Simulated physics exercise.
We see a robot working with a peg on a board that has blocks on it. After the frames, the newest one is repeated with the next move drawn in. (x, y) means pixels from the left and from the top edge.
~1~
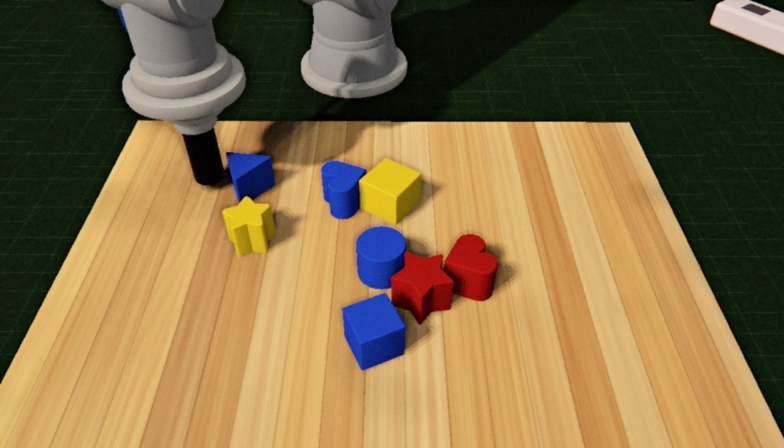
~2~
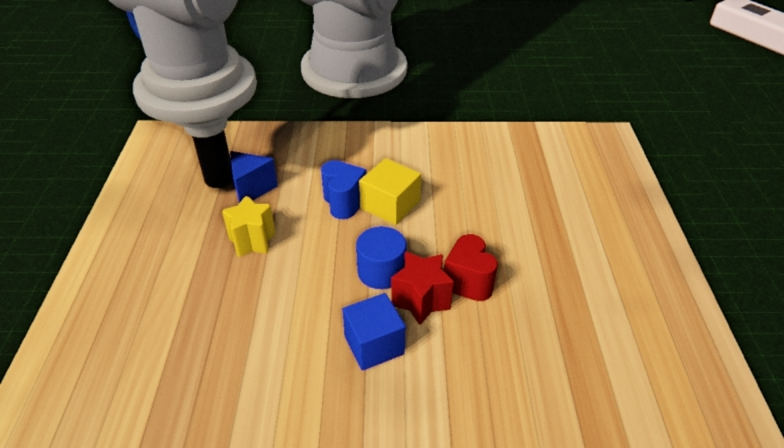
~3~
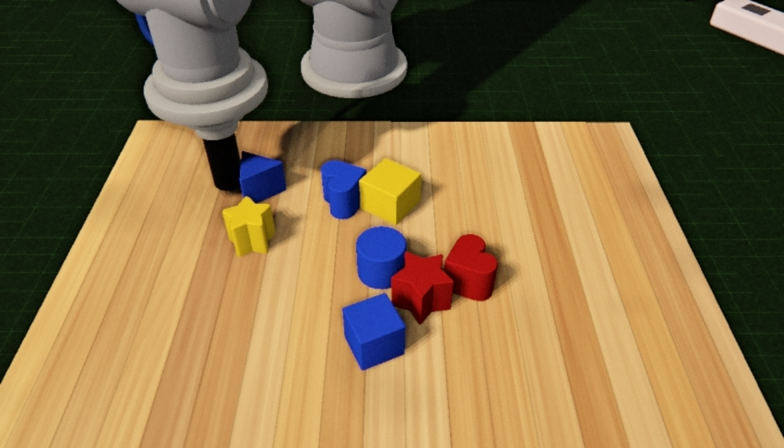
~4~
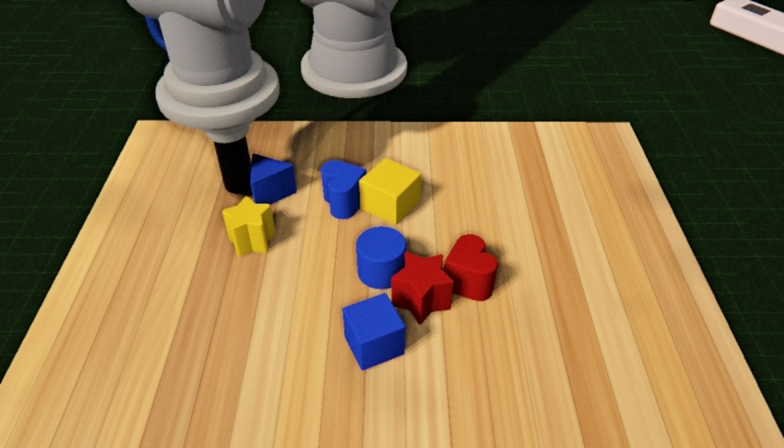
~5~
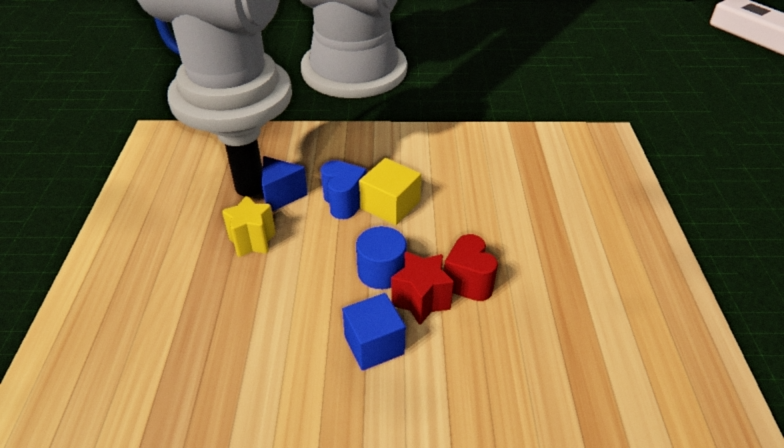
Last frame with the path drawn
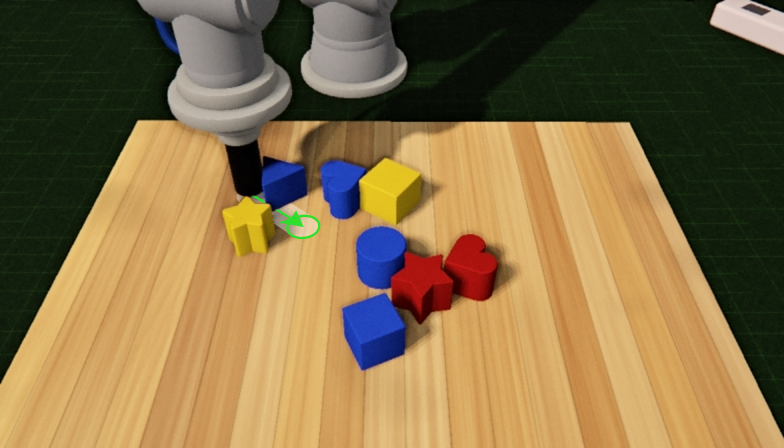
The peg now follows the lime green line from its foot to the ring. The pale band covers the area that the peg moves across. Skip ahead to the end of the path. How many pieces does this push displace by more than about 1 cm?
It looks like one block will be pushed more than about 1 cm.
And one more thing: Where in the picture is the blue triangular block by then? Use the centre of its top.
It ends at (306, 173).
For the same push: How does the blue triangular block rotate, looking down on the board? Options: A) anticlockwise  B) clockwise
A.
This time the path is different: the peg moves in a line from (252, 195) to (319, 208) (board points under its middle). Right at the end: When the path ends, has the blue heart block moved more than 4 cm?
Short answer: No.
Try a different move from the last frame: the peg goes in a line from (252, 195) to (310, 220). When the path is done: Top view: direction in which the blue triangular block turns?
It rotates counterclockwise.
Drawn move, in a line from (252, 195) to (303, 227).
The first path, step by step. Halfway along, peg (277, 203); blue triangular block (305, 173), turned 40° anticlockwise; blue heart block (344, 172), turned 10° clockwise.
At the end, peg (302, 219); yellow star-shaped block still; blue triangular block (306, 173), turned 40° anticlockwise; blue heart block (344, 172), turned 15° clockwise.
